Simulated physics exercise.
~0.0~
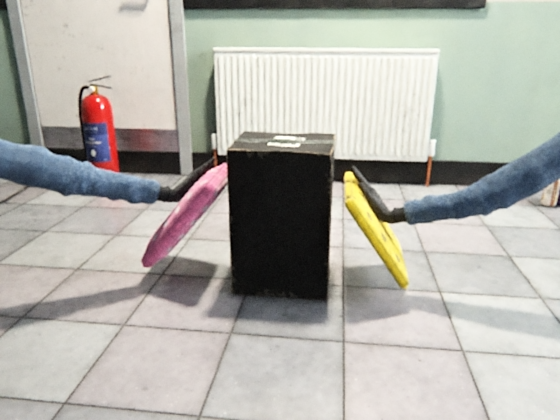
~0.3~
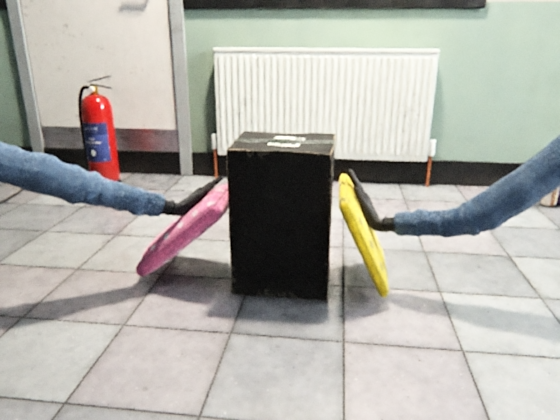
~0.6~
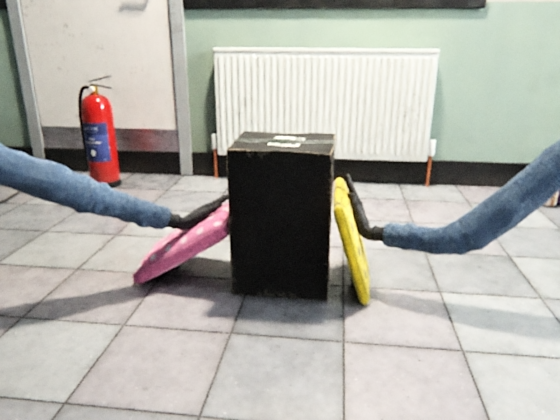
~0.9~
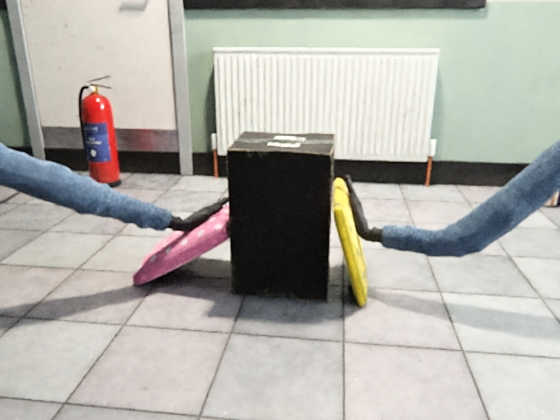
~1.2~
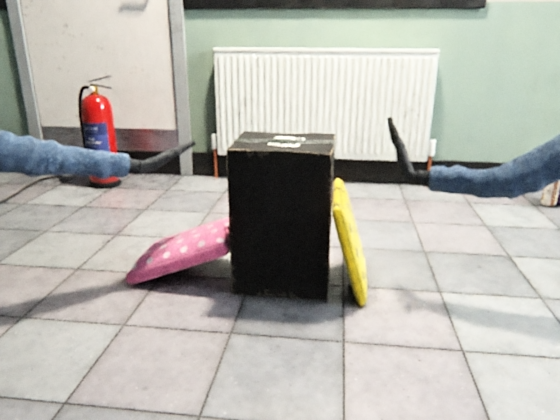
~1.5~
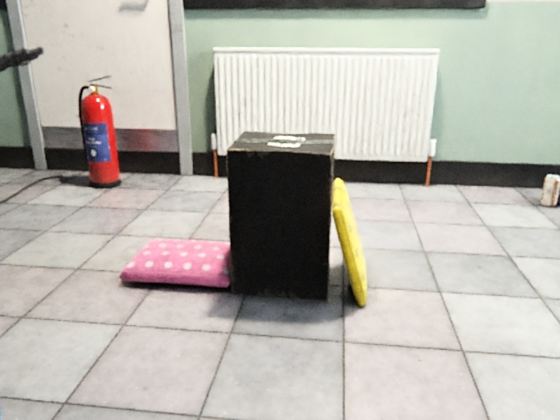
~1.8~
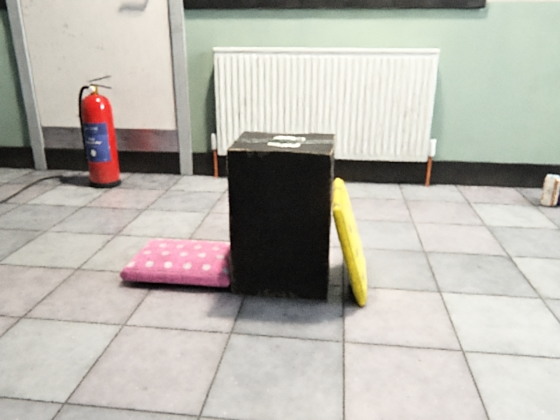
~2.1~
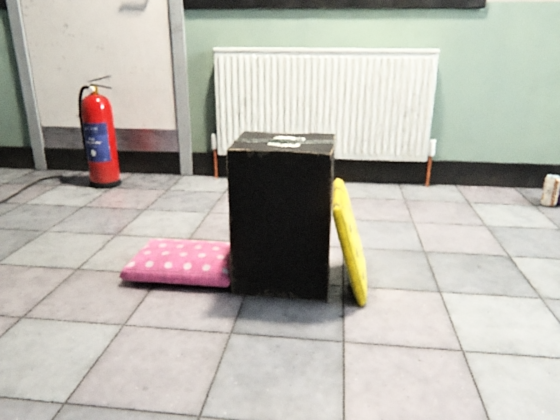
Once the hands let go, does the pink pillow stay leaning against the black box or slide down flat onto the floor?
The pink pillow slides down and ends up flat on the floor, while the yellow seat pad keeps leaning against the box.
